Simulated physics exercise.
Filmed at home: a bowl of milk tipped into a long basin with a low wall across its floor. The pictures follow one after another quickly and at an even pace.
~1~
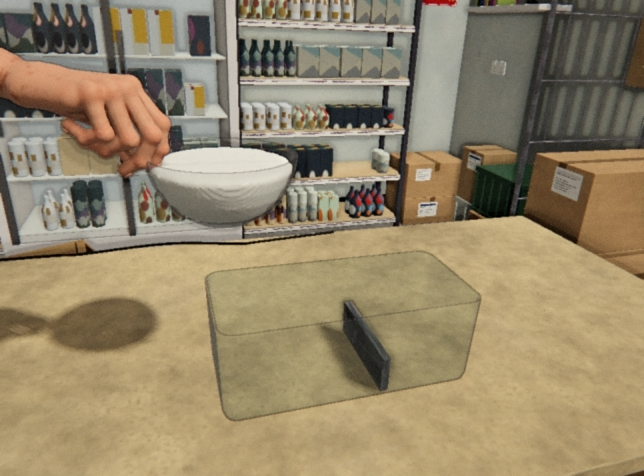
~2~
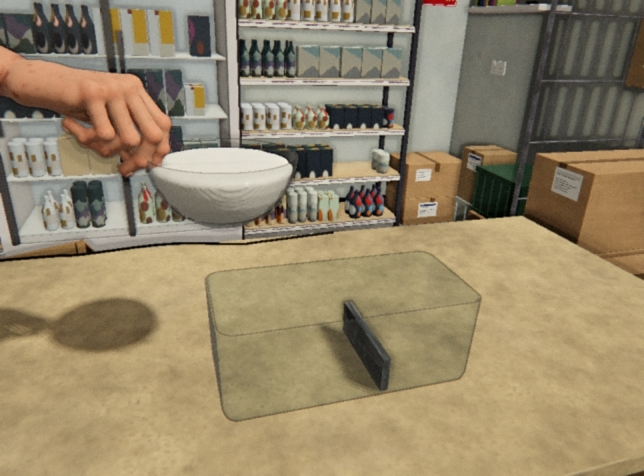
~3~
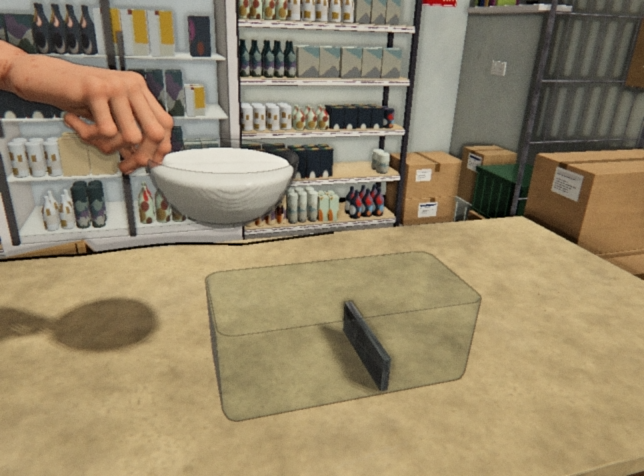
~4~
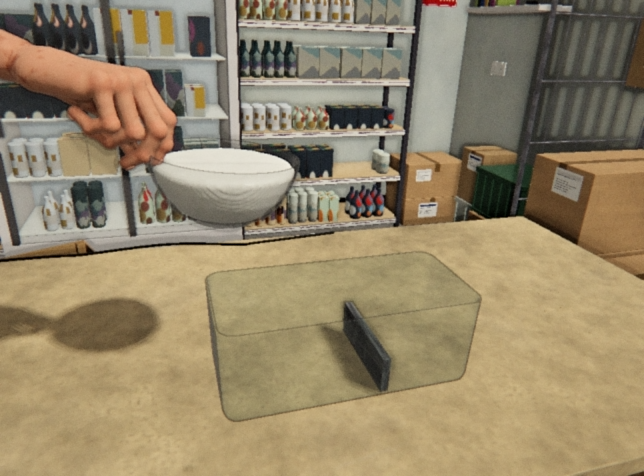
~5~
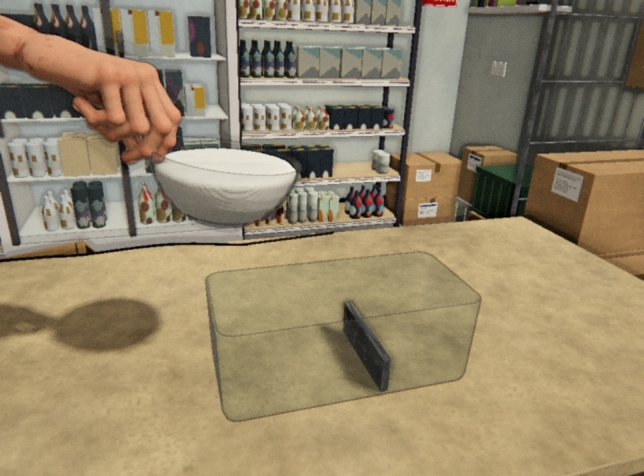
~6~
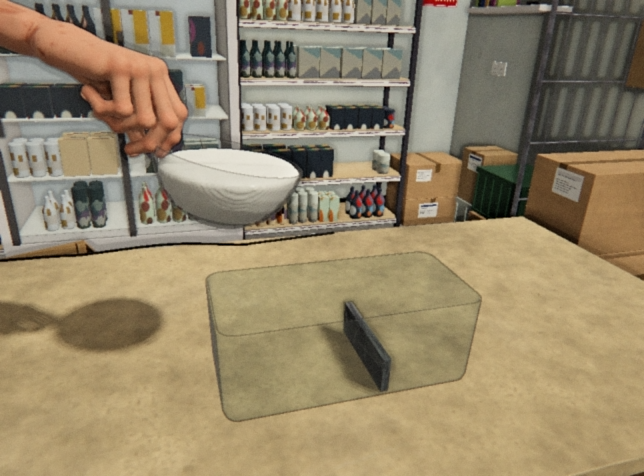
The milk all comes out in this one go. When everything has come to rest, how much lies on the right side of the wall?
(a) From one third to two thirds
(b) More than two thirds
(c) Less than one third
Option c: Less than one third.
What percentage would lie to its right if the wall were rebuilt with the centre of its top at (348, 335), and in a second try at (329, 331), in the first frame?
The first placement gives around 40 percent, the second 65 percent.
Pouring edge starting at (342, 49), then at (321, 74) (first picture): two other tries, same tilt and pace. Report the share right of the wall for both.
Roughly 80 per cent, then roughly 60 per cent.
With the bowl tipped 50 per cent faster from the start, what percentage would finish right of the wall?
Close to 10 in a hundred.
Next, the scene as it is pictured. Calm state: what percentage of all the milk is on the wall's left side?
90 in a hundred.
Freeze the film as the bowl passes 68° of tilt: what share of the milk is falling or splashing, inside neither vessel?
Some 45 per cent.
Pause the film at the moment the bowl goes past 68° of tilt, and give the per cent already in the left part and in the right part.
Left 15 %, right 0 %.
A moment on, the bowl is tipped part way and 40 per cent is still to pour, 17 is left of the wall and 0 right of it.
Next, the bowl is tipped on its side and 3 per cent is still to pour, 85 is left of the wall and 4 right of it.
Then the bowl is tipped on its side and 0 per cent is still to pour, 93 is left of the wall and 6 right of it.
Later the bowl is tipped on its side and 0 per cent is still to pour, 92 is left of the wall and 7 right of it.
Finally, 92 per cent lies left of the wall, 7 right of it and 1 outside.
